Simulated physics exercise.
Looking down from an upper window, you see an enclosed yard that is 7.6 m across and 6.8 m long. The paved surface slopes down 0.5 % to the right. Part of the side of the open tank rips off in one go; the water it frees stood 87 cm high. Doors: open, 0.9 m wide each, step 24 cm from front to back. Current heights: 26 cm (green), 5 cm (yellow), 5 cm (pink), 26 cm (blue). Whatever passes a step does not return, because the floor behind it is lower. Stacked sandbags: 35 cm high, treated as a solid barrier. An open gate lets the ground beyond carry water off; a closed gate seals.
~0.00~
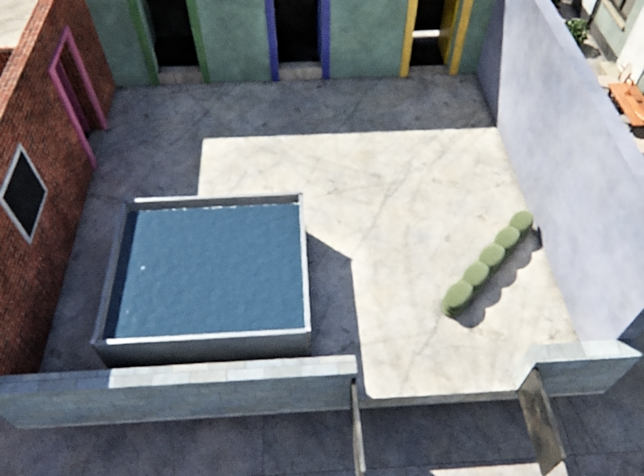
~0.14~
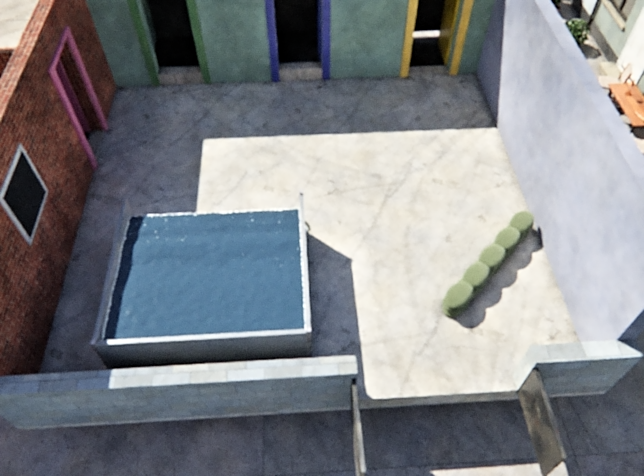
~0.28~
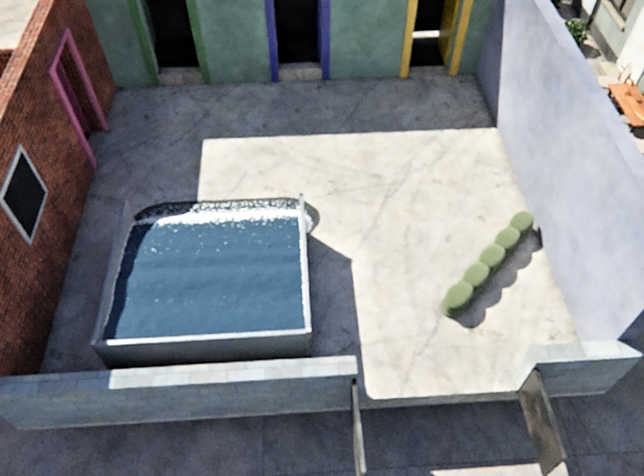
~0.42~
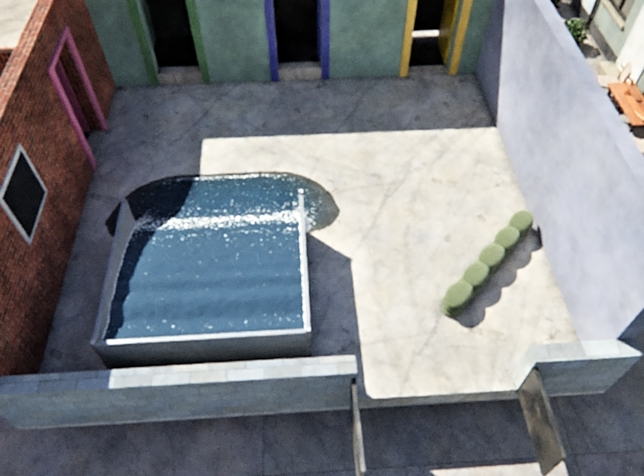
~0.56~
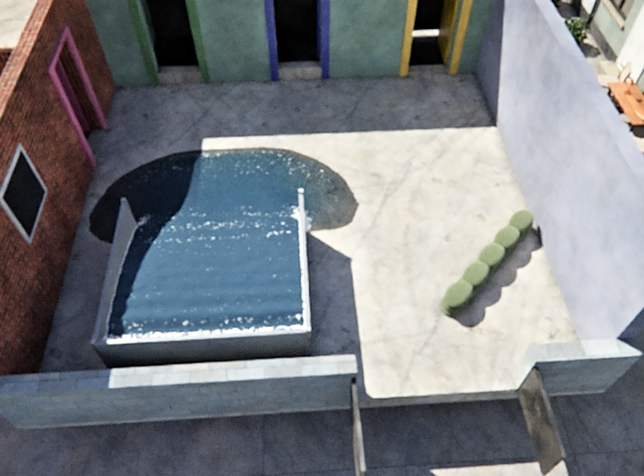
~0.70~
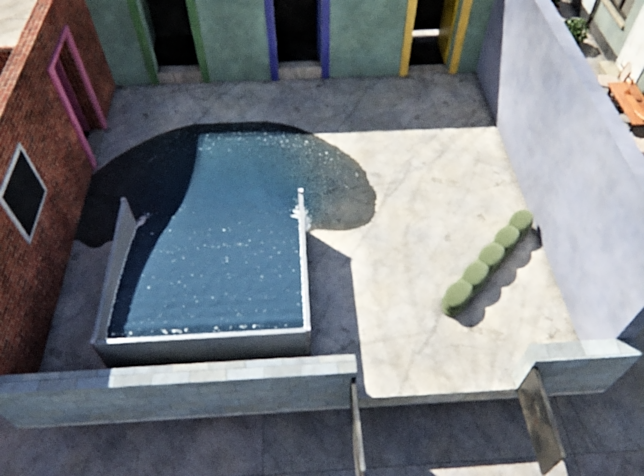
Water in the open tank poured out through its far side, foaming at the gap, then fanned across the paved yard in a widening dark pool that spread toward the pink door on the left.
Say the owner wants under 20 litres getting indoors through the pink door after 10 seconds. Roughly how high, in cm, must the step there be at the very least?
At the very least some 21 cm.
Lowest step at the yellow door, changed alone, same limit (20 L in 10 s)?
For the yellow door, about 19 cm.
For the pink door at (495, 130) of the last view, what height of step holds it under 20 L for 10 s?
Something near 18 cm.
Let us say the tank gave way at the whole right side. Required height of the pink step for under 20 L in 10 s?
Estimate: Near 7.5 cm.
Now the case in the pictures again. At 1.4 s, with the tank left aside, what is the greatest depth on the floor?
Max depth: Near 46 cm.
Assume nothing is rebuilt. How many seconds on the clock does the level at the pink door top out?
The level tops out around 3.4 s.
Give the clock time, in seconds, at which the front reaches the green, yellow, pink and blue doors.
Arrives: Green 1.1 s / yellow 2.0 s / pink 0.9 s / blue 1.1 s.
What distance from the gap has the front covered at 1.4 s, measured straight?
About 4.8 m.
After 1.4 s water covers 45 % of the floor, deepest (46 cm) near (229, 85); 12 cm at the pink door, 2 litres in over its 5 cm step.
After 3.0 s water covers 55 % of the floor, deepest (45 cm) near (476, 75); 19 cm at the pink door, 59 litres in over its 5 cm step.
After 10.0 s water covers 95 % of the floor, deepest (19 cm) near (155, 393); 4 cm at the pink door, 289 litres in over its 5 cm step.
At the pink door as built, the water arrived by 0.9 s and peaked near 24 cm at 3.4 s.
Run again over the same 10 s with other heights there, 43 litres in over 17 cm, 12 litres over 23 cm. The limit of 20 litres is kept from about 21 cm up.
